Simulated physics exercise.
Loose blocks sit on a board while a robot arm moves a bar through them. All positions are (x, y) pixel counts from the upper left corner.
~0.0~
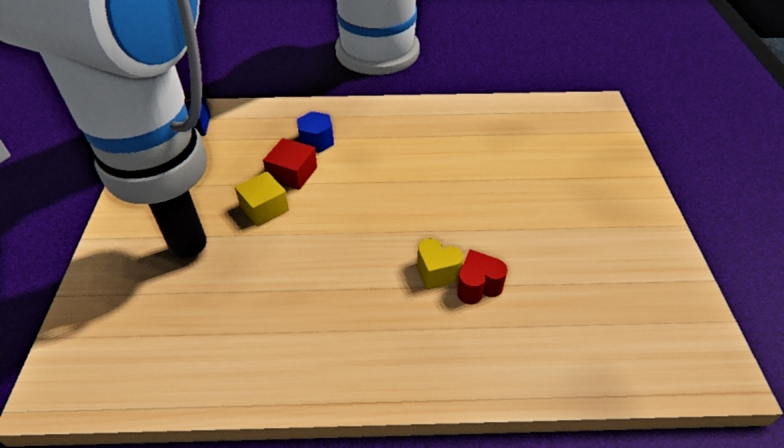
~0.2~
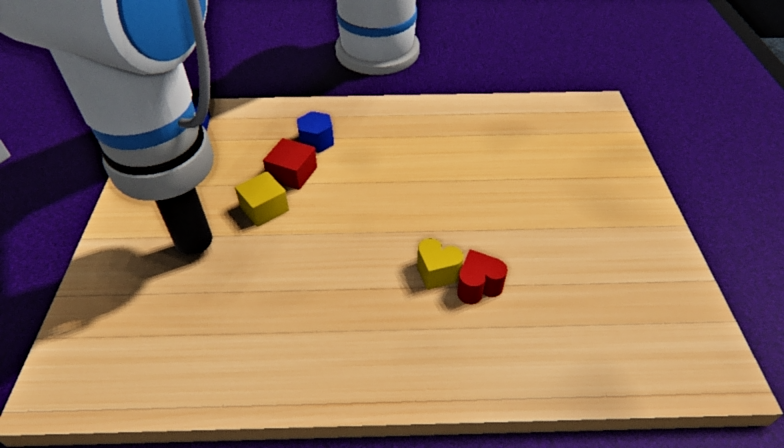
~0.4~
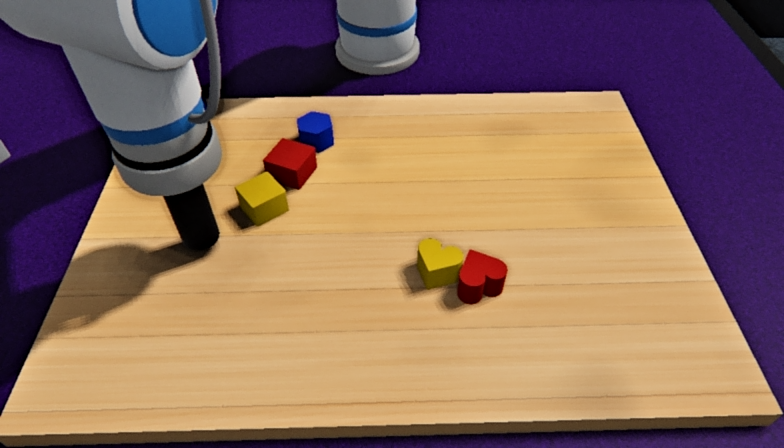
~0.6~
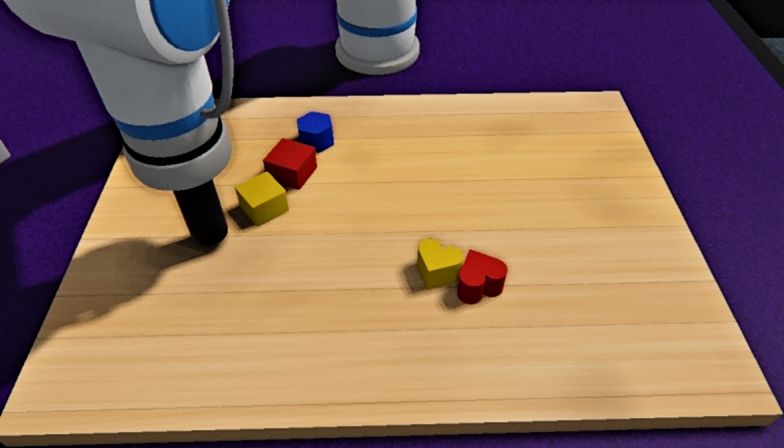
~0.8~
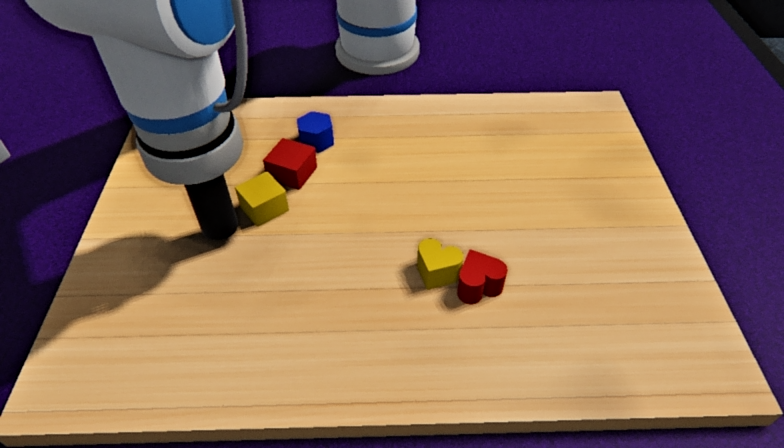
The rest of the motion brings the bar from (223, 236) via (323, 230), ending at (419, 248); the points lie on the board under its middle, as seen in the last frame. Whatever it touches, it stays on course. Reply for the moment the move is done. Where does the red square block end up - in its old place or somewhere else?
It is untouched.
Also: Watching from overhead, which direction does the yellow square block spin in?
Twists anticlockwise.
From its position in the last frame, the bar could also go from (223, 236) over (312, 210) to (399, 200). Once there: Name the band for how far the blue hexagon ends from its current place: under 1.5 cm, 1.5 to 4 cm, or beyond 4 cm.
Displacement: Within 1.5 cm.
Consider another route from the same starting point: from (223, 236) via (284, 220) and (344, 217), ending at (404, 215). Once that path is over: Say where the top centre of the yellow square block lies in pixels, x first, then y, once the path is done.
It is going to be at (295, 174).
On the path given first. One third of the way, bar (291, 225); yellow square block (272, 185), turned 45° anticlockwise.
Two thirds of the way, bar (358, 224); yellow square block (272, 185), turned 45° anticlockwise.
At the end, bar (420, 241); yellow square block (272, 185), turned 45° anticlockwise; red square block unmoved; yellow heart (444, 258); red heart (486, 270).
